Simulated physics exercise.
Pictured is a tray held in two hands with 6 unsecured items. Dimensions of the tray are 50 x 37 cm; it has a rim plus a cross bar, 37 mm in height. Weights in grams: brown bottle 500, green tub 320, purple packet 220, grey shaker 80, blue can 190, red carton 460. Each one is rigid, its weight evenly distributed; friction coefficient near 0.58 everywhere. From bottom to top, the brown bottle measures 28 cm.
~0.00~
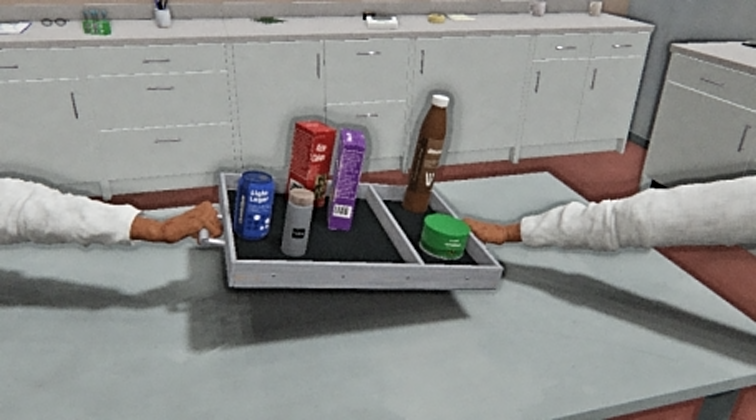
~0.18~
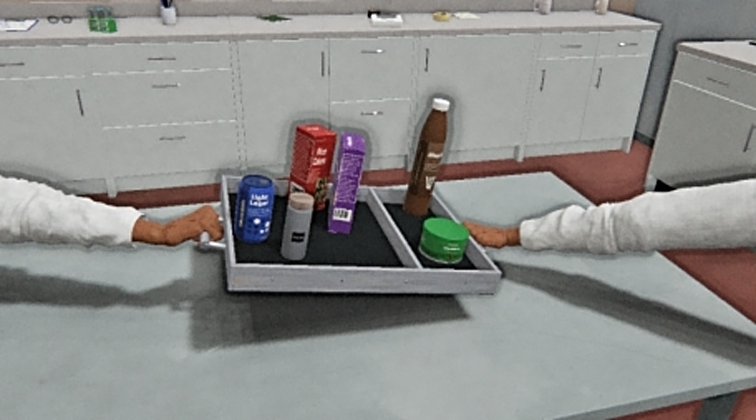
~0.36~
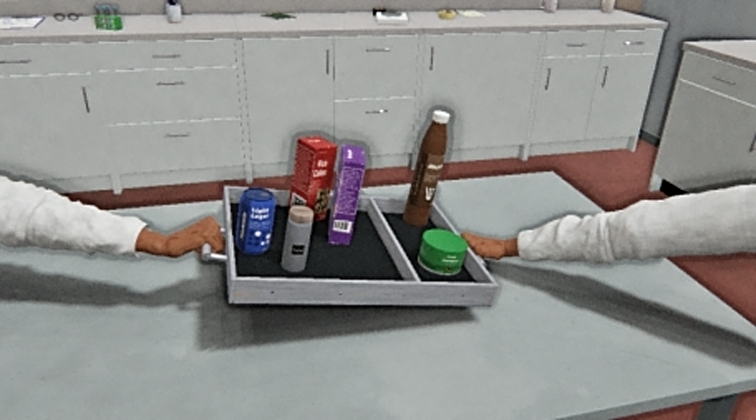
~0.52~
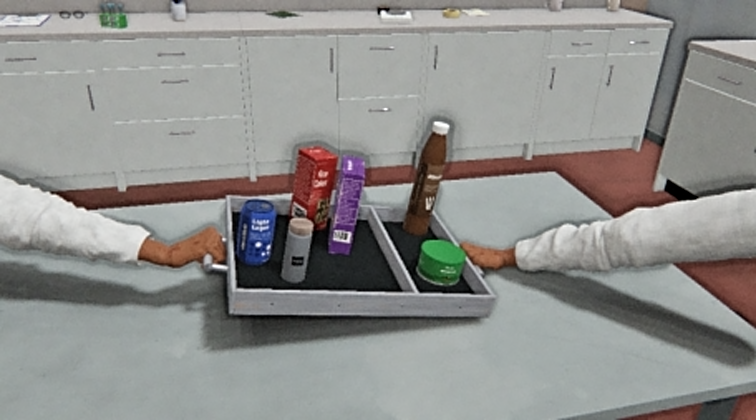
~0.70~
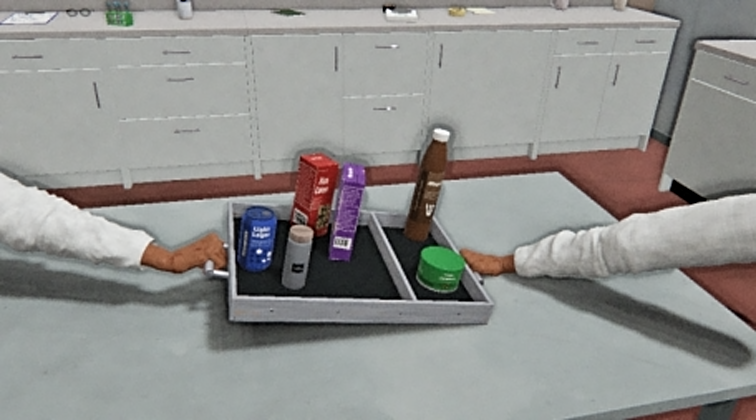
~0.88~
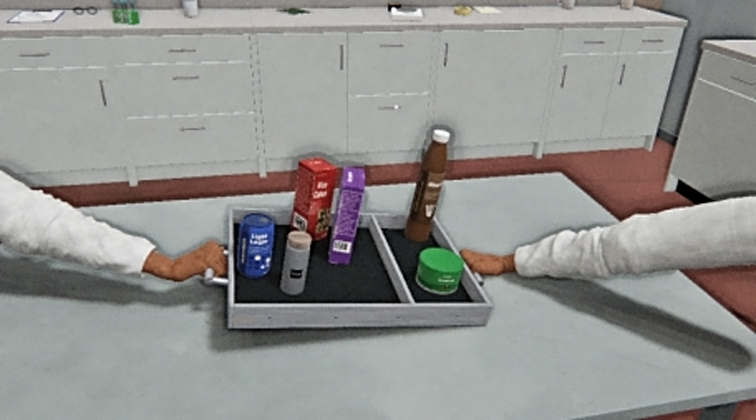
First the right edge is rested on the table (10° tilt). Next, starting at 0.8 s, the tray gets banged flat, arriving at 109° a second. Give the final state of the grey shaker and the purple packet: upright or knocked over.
In the end the grey shaker goes over; the purple packet stays on its base.
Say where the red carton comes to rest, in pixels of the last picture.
Resting point, approx. (267, 251) px.
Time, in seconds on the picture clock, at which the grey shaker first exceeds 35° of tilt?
Answer: About 1.2 s.
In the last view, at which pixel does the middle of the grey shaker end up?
About (254, 301).
After 1.08 s, tray flat on the table; grey shaker tipped 17° from how it sat near (280, 285); red carton tipped 11° from how it sat.
After 1.48 s, tray flat on the table; grey shaker tipped 69° from how it sat near (254, 296); purple packet tipped 6° from how it sat near (333, 229); red carton tipped 33° from how it sat.
After 2.08 s, tray flat on the table; grey shaker tipped 68° from how it sat near (254, 300); purple packet tipped 4° from how it sat near (334, 230); red carton on its side.
At rest (3.2 s), tipped over on the tray, grey shaker and red carton; the other 4 in place, give or take 5 cm. In the last view, grey shaker near (254, 301), purple packet near (338, 230).
